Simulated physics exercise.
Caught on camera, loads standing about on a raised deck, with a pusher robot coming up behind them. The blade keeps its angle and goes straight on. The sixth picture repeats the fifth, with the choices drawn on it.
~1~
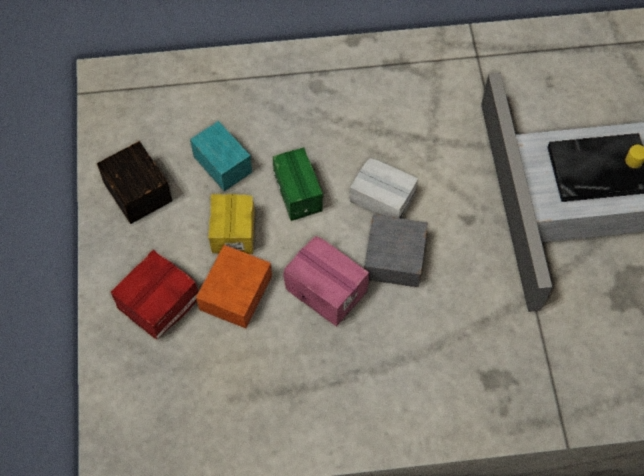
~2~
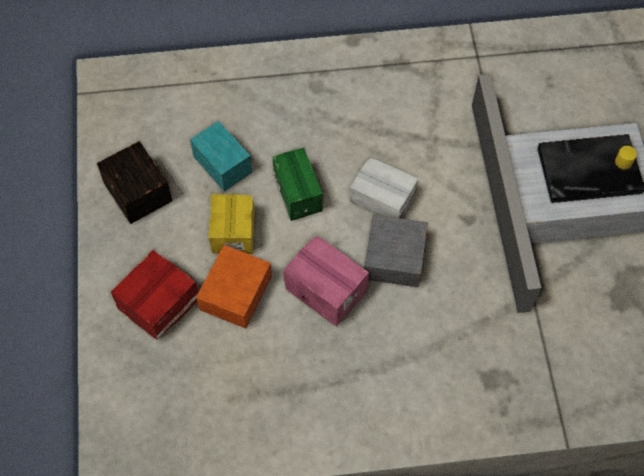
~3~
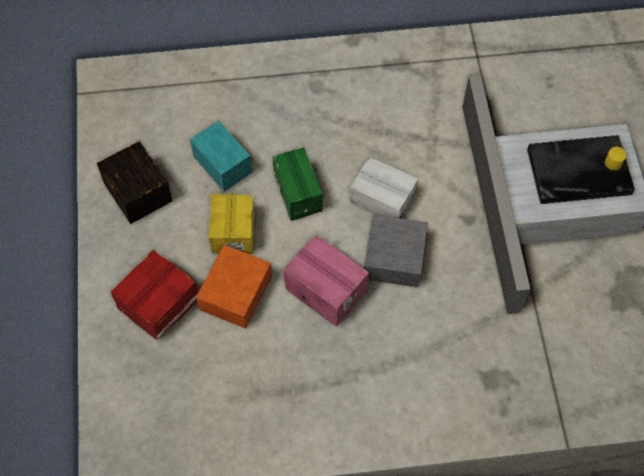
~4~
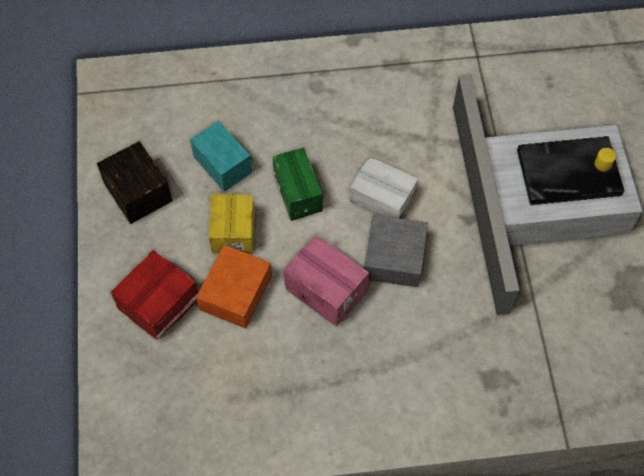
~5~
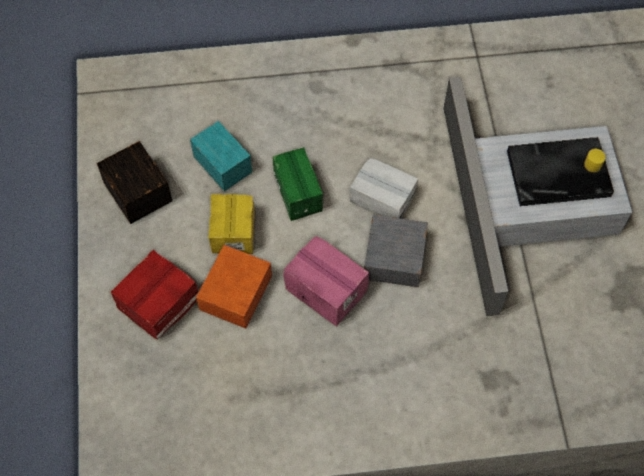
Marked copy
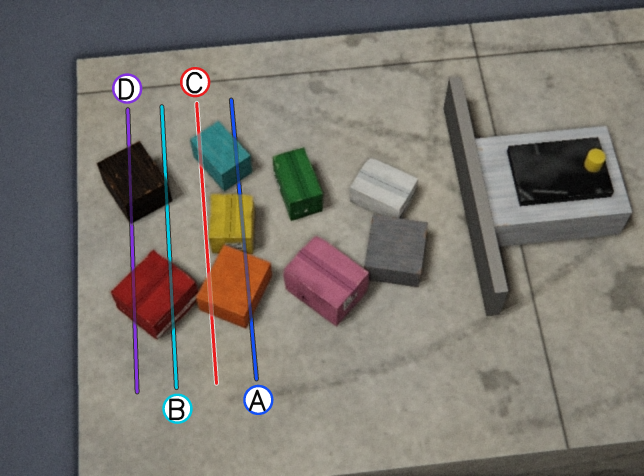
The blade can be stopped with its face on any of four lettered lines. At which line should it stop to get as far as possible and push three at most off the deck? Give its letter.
Line B.
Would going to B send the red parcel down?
Yes.
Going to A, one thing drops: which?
The red parcel.
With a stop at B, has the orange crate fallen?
By then, yes.
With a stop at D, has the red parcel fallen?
Yes.
On the copy, A at (243, 229); B at (169, 237); C at (206, 233); D at (132, 241).
On B. First, robot (442, 182); orange crate (225, 286); pink box (288, 292).
Then, robot (331, 193); red parcel over the edge; orange crate (120, 291).
Finally, robot (246, 201); orange crate over the edge; red parcel over the edge; two fallen.
By contrast, A is within the limit but short; C is within the limit but short; D drops five.
